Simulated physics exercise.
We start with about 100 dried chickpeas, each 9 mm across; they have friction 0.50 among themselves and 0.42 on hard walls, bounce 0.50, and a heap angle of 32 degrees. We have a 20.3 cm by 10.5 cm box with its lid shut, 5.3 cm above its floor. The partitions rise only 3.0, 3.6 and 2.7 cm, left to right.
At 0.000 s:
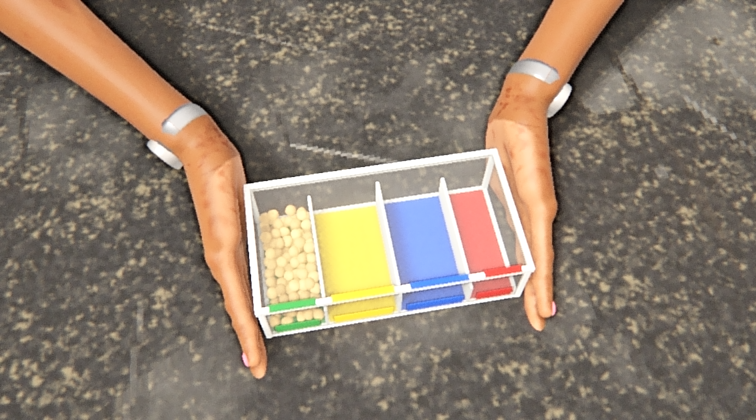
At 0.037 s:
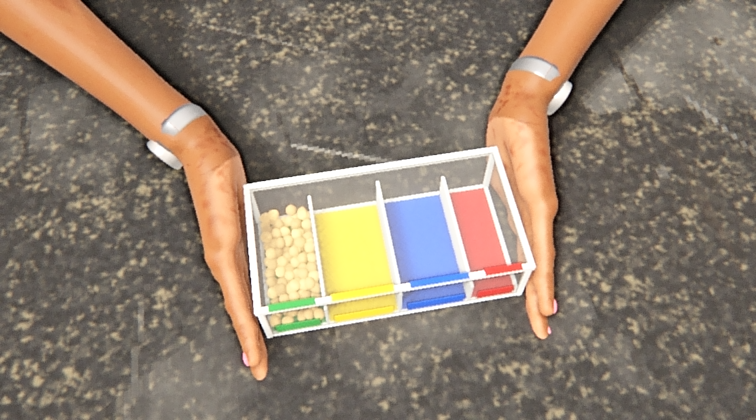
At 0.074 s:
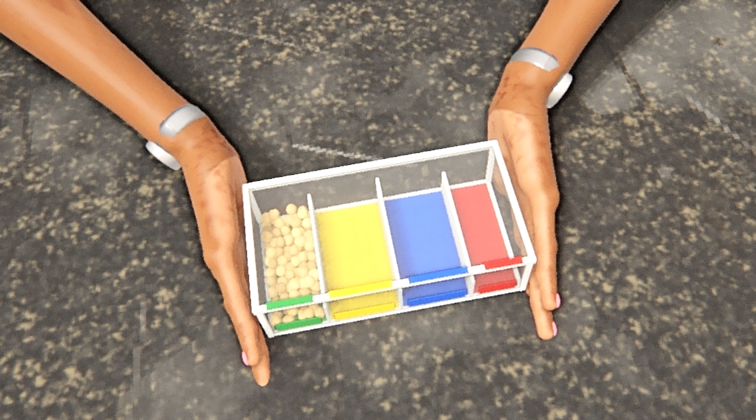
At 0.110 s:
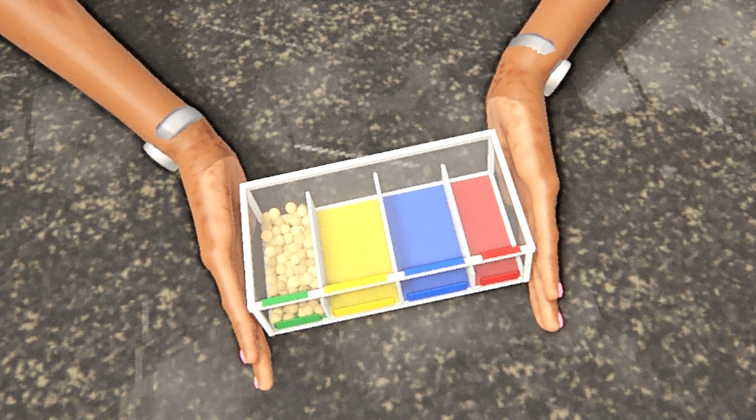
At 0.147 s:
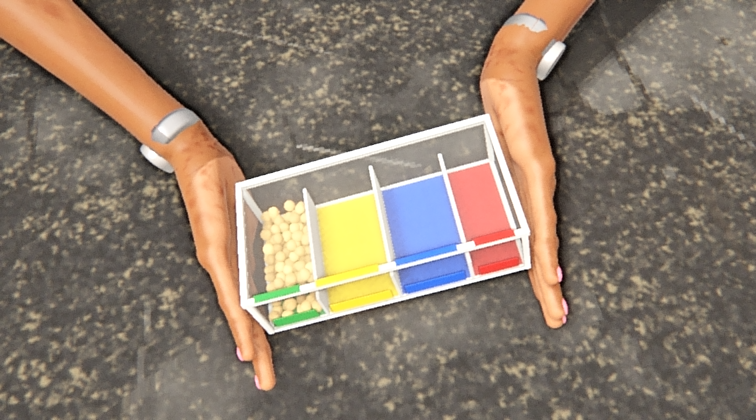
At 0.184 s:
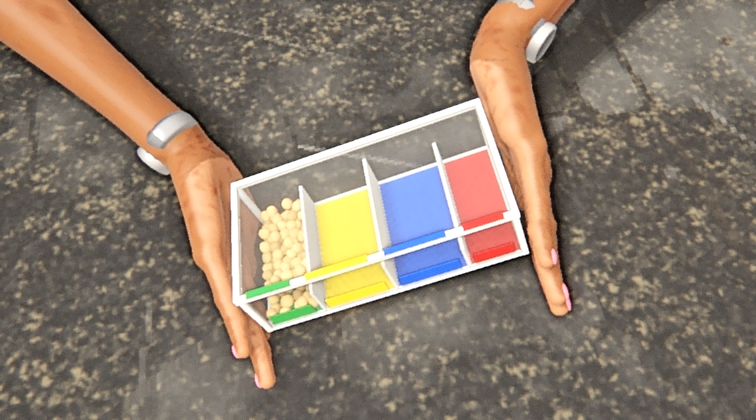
Two hands slowly tilt a clear box of chickpeas and colored sections, raising its right side.
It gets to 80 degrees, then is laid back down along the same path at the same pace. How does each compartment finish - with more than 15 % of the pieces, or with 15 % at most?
Red: At most 15 %, blue: At most 15 %, green: More than 15 %, yellow: At most 15 %.
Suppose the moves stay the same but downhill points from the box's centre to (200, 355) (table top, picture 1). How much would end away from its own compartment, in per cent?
Roughly 0 per cent.
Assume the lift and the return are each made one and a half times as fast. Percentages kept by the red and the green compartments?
Then: Red 0; green 100.
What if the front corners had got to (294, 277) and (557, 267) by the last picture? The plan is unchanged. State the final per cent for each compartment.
Red = 10 %, blue = 10 %, green = 45 %, yellow = 30 %.
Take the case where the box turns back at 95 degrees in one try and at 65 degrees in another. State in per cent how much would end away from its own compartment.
0 and 0 %.
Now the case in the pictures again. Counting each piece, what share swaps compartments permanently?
0 percent.
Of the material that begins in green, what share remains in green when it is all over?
100 %.
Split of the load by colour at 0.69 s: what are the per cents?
Red 0; blue 0; green 100; yellow 0.
After 0.69 s, tilt 79 degrees; green 100 %.
After 1.03 s, tilt 32 degrees; green 100 %.
Then, at 1.46 s, tilt 0 degrees; green 100 %.
At rest (2.1 s), red 0 %, blue 0 %, green 100 %, yellow 0 %.
